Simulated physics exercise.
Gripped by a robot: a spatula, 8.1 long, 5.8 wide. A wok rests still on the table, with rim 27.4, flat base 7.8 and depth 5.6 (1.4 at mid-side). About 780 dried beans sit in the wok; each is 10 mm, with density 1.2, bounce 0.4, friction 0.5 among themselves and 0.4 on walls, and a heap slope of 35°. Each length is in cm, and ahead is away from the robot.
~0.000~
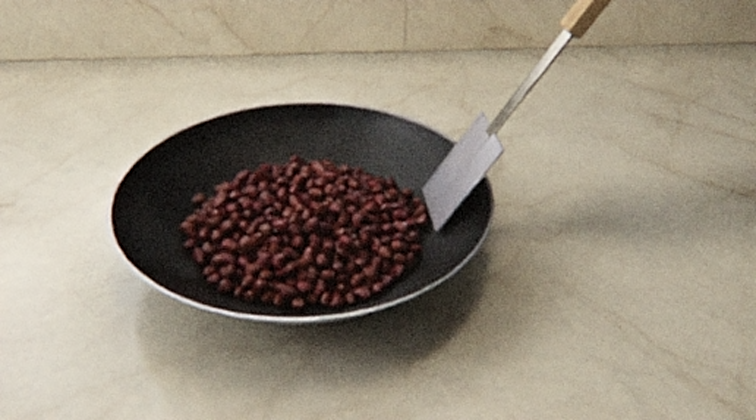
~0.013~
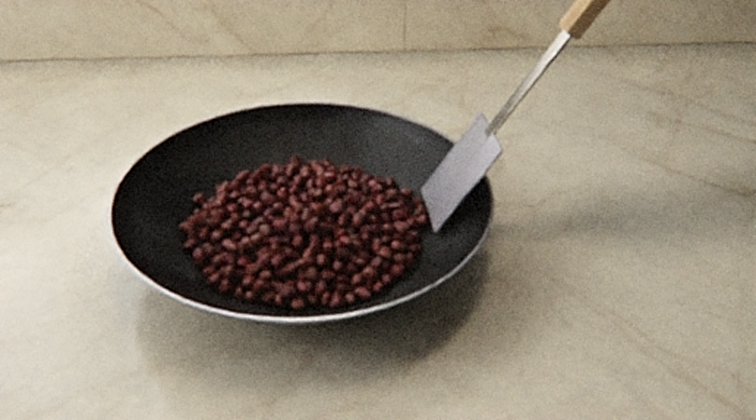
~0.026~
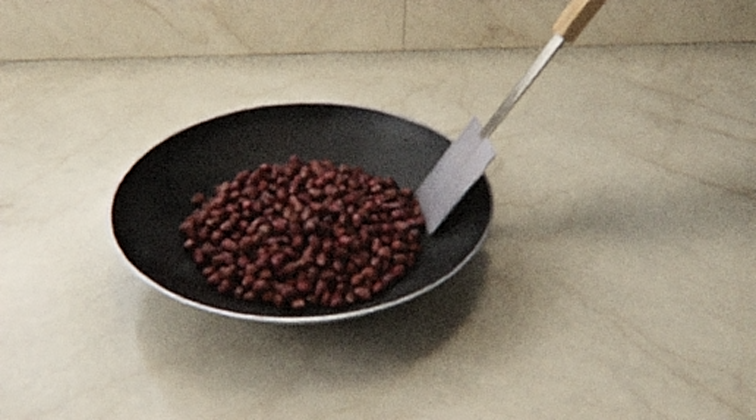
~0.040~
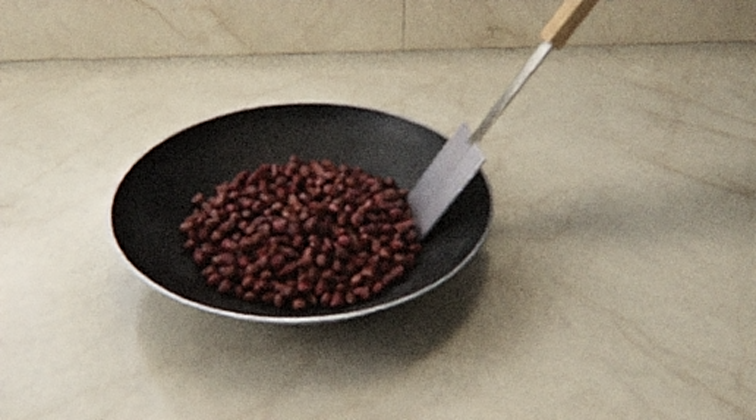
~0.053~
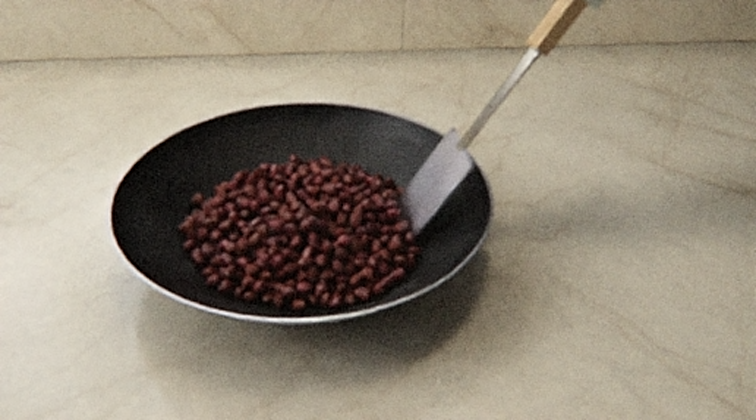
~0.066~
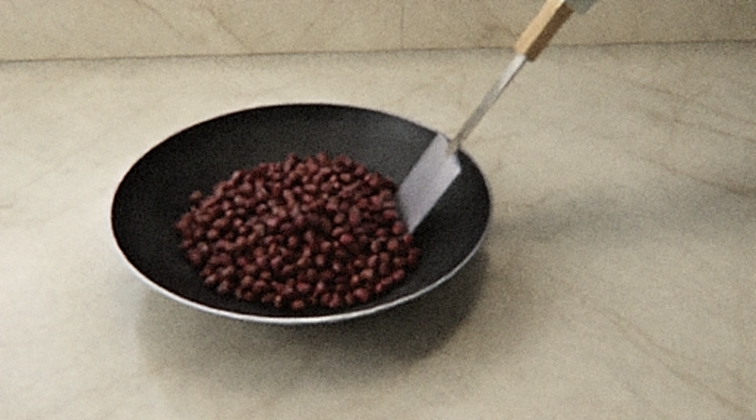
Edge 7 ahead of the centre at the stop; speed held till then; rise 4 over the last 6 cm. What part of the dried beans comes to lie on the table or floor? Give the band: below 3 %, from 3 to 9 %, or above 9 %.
From 3 to 9 %.
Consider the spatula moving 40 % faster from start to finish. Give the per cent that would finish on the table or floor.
10 per cent, about.
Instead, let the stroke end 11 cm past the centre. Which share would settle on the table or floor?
Result: Approx. 25 %.
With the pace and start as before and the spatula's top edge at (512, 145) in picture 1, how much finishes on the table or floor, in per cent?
I'd estimate close to 5 per cent.
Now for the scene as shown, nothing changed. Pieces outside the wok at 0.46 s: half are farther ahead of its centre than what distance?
18 cm.
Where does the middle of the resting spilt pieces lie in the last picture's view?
I'd point to somewhere close to (45, 266).
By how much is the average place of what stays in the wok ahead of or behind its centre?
About 4.0 cm ahead.
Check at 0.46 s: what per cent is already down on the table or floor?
I'd say close to 4 in a hundred.
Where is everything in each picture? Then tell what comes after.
In the first picture, the spatula top edge at (493, 130), sloping 59°; upper third of the load around (312, 215), from x 190 to 425, top at y 160; 784 in the wok.
In the second picture, the spatula top edge at (491, 130), sloping 59°; upper third of the load around (312, 215), from x 190 to 425, top at y 160.
In the third picture, the spatula top edge at (485, 134), sloping 59°; upper third of the load around (312, 215), from x 190 to 420, top at y 160.
In the fourth picture, the spatula top edge at (475, 140), sloping 59°; upper third of the load around (312, 215), from x 190 to 415, top at y 160.
In the fifth picture, the spatula top edge at (463, 145), sloping 59°; upper third of the load around (309, 214), from x 185 to 415, top at y 160.
In the sixth picture, the spatula top edge at (451, 150), sloping 59°; upper third of the load around (307, 211), from x 185 to 415, top at y 160; 784 in the wok.
After 0.14 s, sloping 59°, highest piece 5 above the table; 784 in the wok.
After 0.22 s, sloping 59°, highest piece 7 above the table; 784 in the wok.
After 0.46 s, sloping 59°, highest piece 7 above the table; 748 in the wok, 34 on the table or floor, 2 on the blade or in flight.
After 1.51 s, sloping 59°, highest piece 7 above the table; 747 in the wok, 37 on the table or floor.
In the end, 747 in the wok, 37 on the table or floor. That is 5 % on the table or floor.
